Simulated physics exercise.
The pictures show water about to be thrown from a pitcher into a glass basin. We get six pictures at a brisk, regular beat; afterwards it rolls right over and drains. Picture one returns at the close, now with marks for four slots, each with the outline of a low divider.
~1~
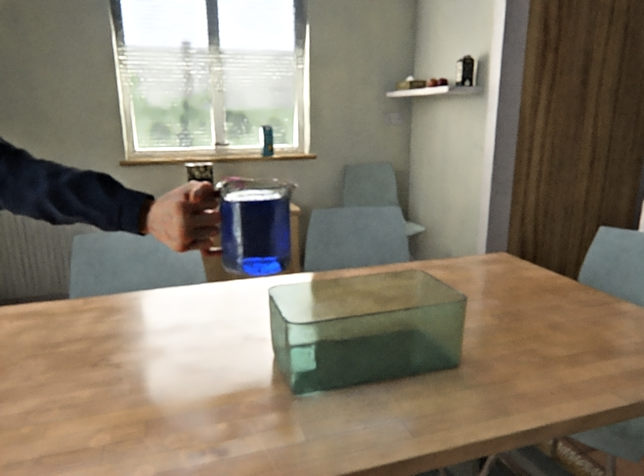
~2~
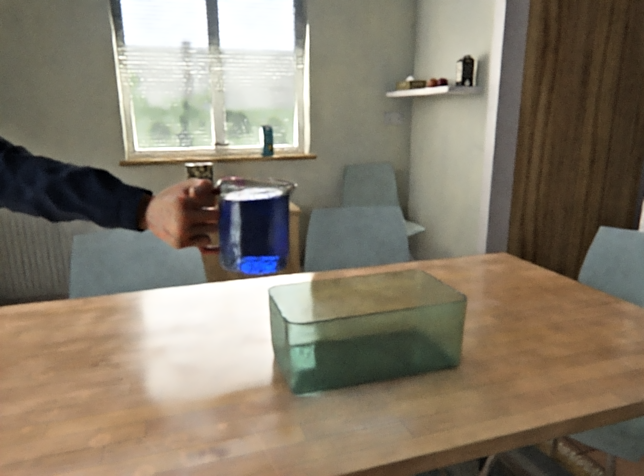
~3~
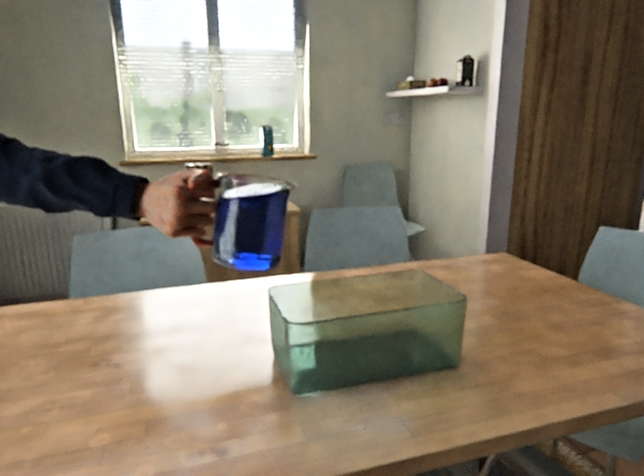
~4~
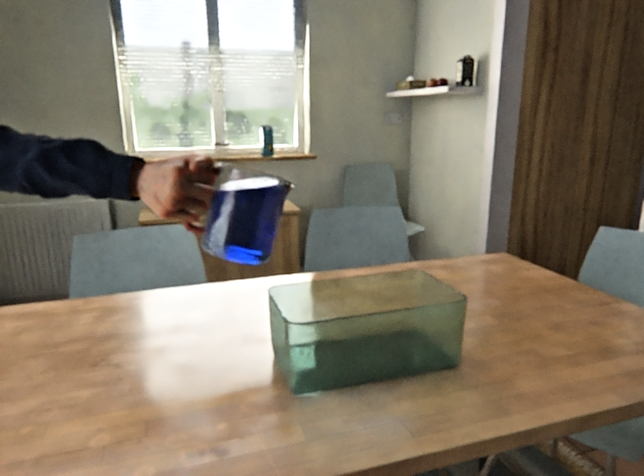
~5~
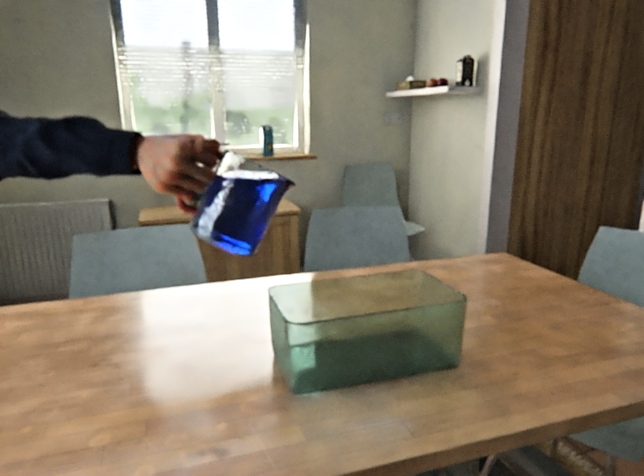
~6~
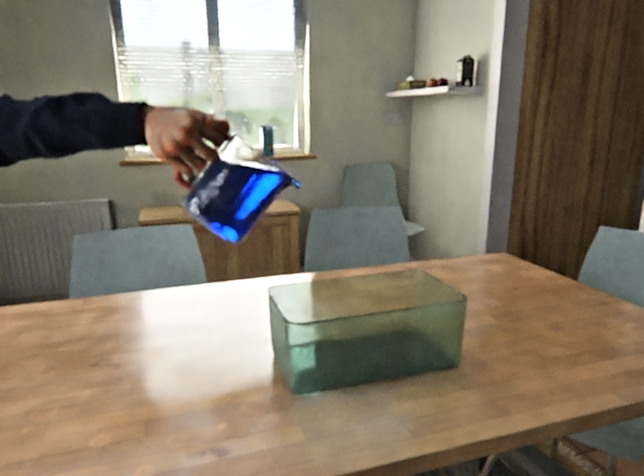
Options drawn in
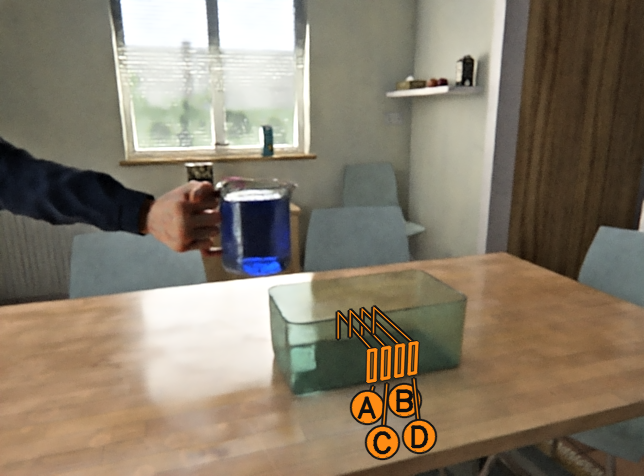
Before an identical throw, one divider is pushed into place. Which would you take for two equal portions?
Best: B.
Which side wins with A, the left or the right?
The right side.
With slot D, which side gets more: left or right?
The left side.
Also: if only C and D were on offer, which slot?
Slot C.
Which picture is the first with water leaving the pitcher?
Picture 6.
In orange, A at (372, 386); B at (400, 381); C at (386, 384); D at (413, 378).
With A, about 15 % ends left of the wall and 75 % right of it; 10 % is lost outside.
With B, about 55 % ends left of the wall and 40 % right of it; 6 % is lost outside.
With C, about 25 % ends left of the wall and 67 % right of it; 9 % is lost outside.
With D, about 79 % ends left of the wall and 13 % right of it; 8 % is lost outside.
